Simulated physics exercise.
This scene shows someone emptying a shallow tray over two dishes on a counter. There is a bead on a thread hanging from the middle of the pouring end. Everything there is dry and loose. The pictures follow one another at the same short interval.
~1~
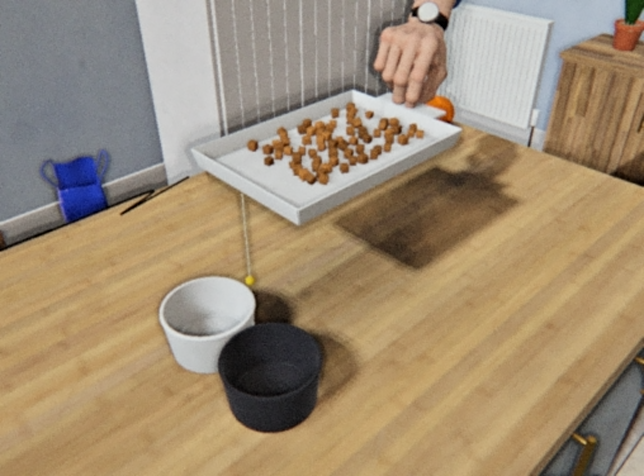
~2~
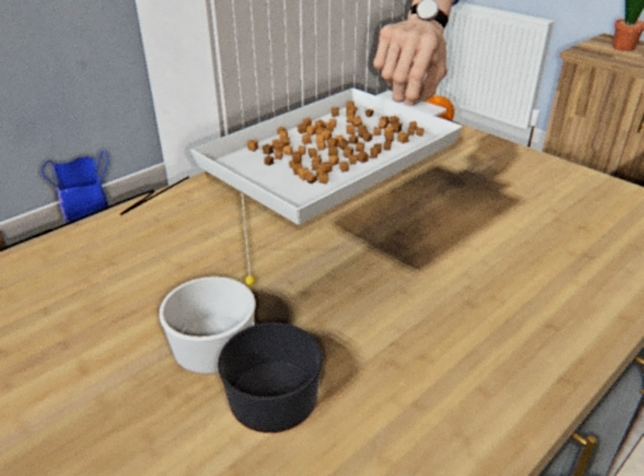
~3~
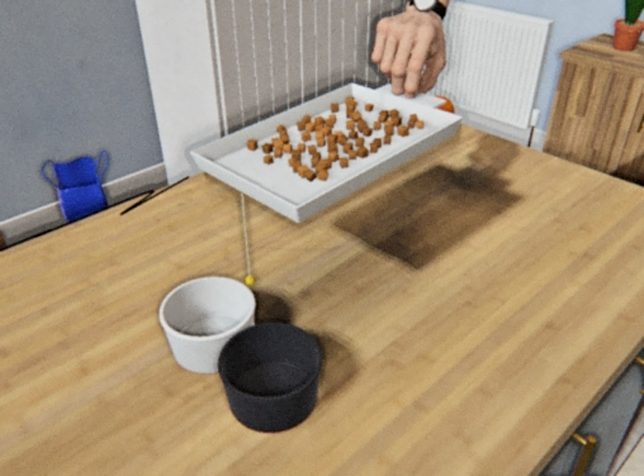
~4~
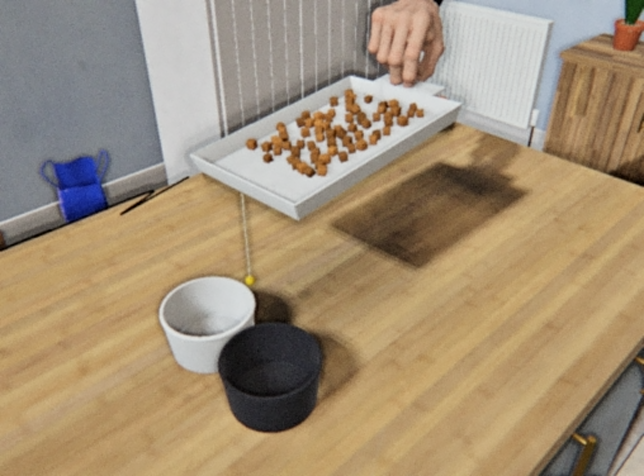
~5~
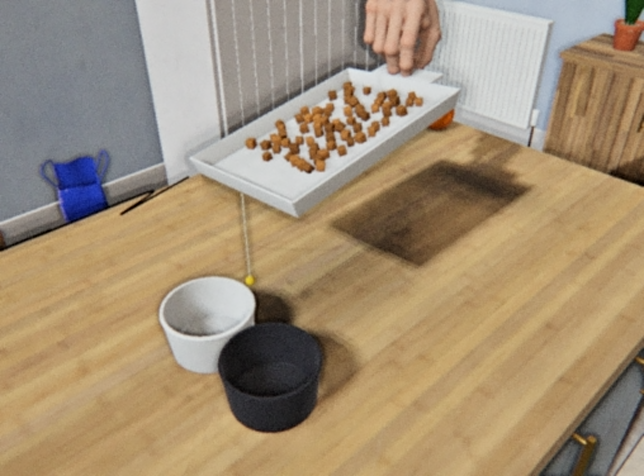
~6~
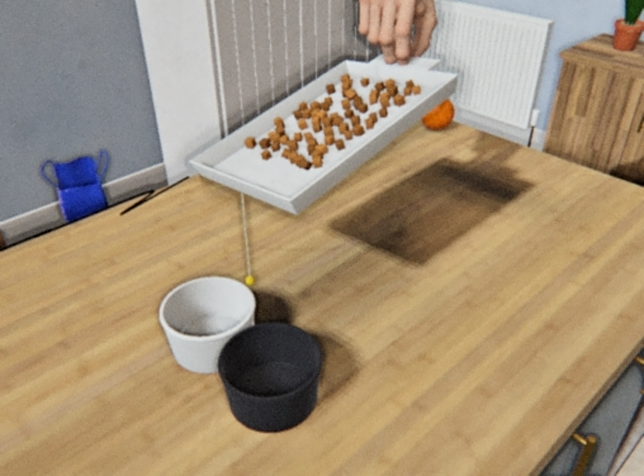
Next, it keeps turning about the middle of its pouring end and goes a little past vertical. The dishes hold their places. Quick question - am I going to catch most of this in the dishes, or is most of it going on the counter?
You'll catch only a minority of it; most goes on the counter.
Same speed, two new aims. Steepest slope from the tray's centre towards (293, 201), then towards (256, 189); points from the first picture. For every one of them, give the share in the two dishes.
First heading roughly 70 %, second roughly 70 %.
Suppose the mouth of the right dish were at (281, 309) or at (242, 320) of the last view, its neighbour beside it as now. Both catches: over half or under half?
For the earlier try a larger portion is kept, for the later one a larger portion.
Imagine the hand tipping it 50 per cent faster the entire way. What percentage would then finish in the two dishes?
Close to 10 per cent.
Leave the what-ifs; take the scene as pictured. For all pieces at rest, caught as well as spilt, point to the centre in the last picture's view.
Around (185, 293), give or take.
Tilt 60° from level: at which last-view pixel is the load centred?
Somewhere near pixel (240, 146).
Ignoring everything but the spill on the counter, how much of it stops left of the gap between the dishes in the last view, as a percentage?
Roughly 90 in a hundred.
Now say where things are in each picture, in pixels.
Corners of the pouring end at (197, 149) and (298, 206), level; middle of the load at (339, 141), brown sugar cubes; left dish at (172, 343); right dish at (232, 401); bead on its thread at (251, 280), in the first picture.
Corners of the pouring end at (197, 150) and (298, 206), level; middle of the load at (339, 140), in the second picture.
Corners of the pouring end at (196, 151) and (297, 204), tipped barely, lowest at the left corner; middle of the load at (339, 136), in the third picture.
Corners of the pouring end at (196, 154) and (295, 201), tipped a little, lowest at the left corner; middle of the load at (338, 130), in the fourth picture.
Corners of the pouring end at (195, 157) and (293, 199), tipped a little, lowest at the left corner; middle of the load at (337, 124), in the fifth picture.
Corners of the pouring end at (195, 160) and (291, 196), tipped clearly, lowest at the left corner; middle of the load at (335, 118); left dish at (172, 343); right dish at (232, 401), in the sixth picture.
Soon, tray tipped steeply; all on the tray.
A while on, tray tipped right over; nearly all on the tray; a small part outside both; a stray few in the air.
Towards the end, tray tipped past a quarter turn; a small part in the left dish; most outside both.
Finally, tray tipped past a quarter turn; none in the right dish; a small part in the left dish; most outside both.
